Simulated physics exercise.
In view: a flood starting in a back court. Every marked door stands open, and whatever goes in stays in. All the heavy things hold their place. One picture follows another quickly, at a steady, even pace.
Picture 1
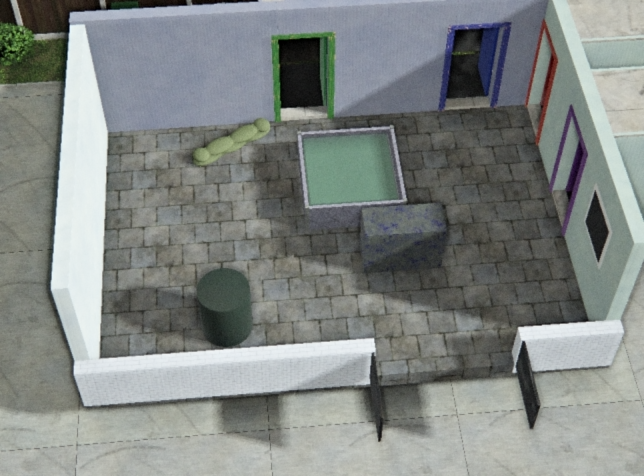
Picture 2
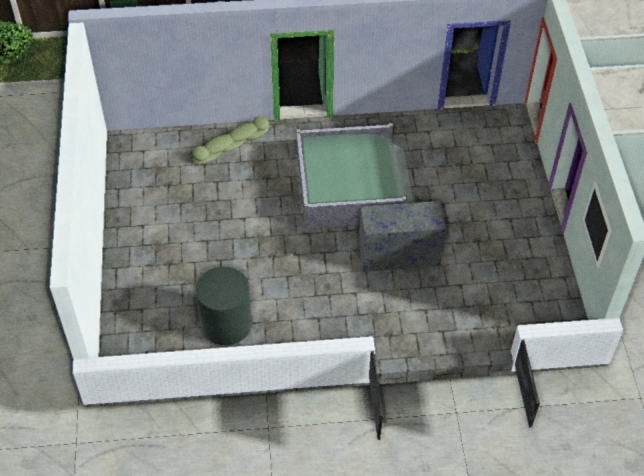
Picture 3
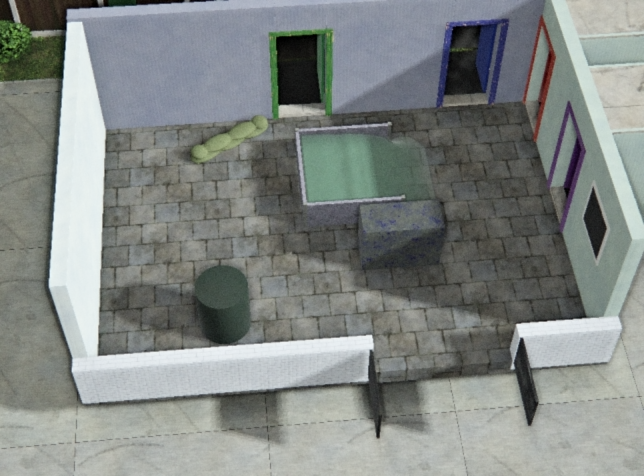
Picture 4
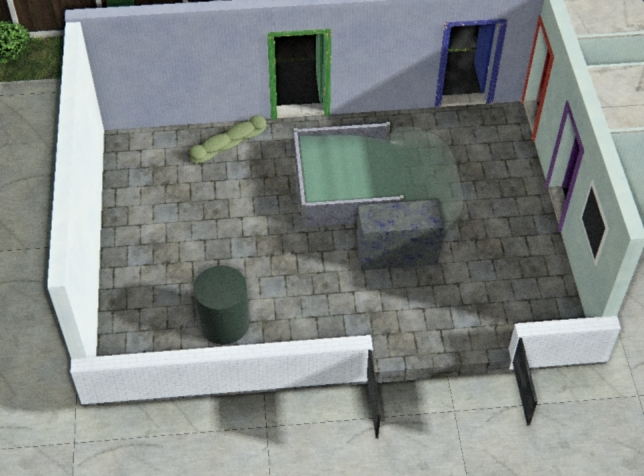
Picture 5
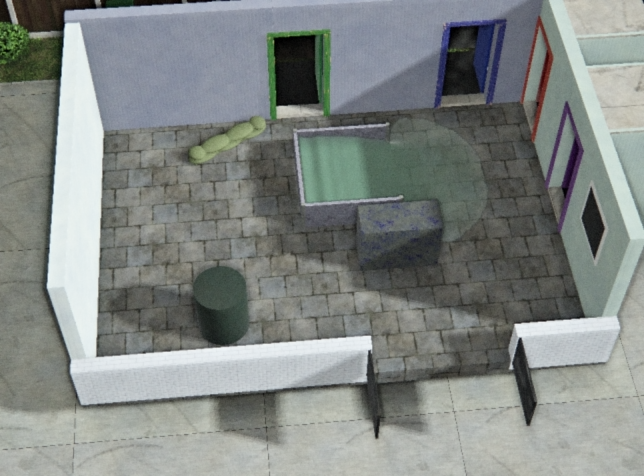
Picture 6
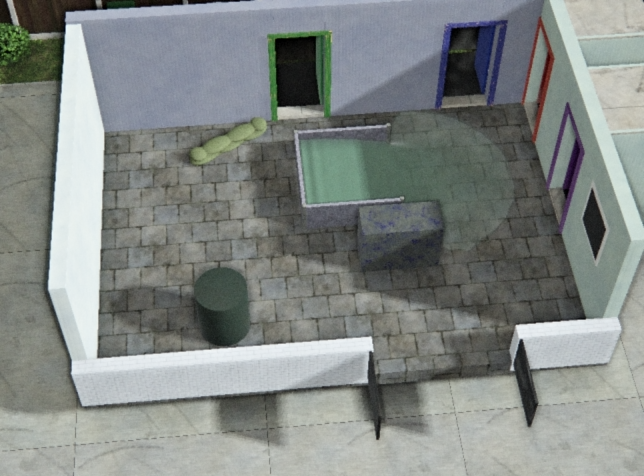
In a walled back court with grey paving, the right side of a raised water tank gave way, and greenish water poured out and spread rightward across the floor behind a speckled block.
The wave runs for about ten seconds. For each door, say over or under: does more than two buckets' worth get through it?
Purple door: Over, red door: Over, blue door: Over, green door: Under.
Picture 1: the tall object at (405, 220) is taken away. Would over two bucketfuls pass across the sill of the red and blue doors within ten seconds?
Red door: Gets flooded; blue door: Gets flooded.
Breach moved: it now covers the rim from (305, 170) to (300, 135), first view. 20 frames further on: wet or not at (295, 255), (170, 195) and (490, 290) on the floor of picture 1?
The first point is spared, the second soaked, the third spared.
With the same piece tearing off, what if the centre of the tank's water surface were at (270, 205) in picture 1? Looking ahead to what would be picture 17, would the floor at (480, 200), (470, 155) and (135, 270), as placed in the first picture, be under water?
As listed: Under water, awash, clear.
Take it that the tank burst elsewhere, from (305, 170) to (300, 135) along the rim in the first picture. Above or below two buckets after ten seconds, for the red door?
I'd say the red door stays shy of the line.
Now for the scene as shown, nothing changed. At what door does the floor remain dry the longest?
That would be the door marked green.
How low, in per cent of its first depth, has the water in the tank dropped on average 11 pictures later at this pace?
Somewhere near 28 %, give or take.
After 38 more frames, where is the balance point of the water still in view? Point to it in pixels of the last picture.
My guess is about (452, 213).
A moment on, water covers 25 % of the floor; the purple door under two buckets in, the red door wet at the sill, nothing in, the blue door wet at the sill, nothing in, the green door not reached.
Next, water covers 25 % of the floor; the purple door over two buckets in, the red door over two buckets in, the blue door under two buckets in, the green door not reached.
Then, water covers 30 % of the floor; the purple door far over two buckets in, the red door far over two buckets in, the blue door over two buckets in, the green door not reached.
Later, water covers 45 % of the floor; the purple door far over two buckets in, the red door far over two buckets in, the blue door over two buckets in, the green door wet at the sill, nothing in.
In the end, water covers 65 % of the floor; the purple door far over two buckets in, the red door far over two buckets in, the blue door over two buckets in, the green door wet at the sill, nothing in.
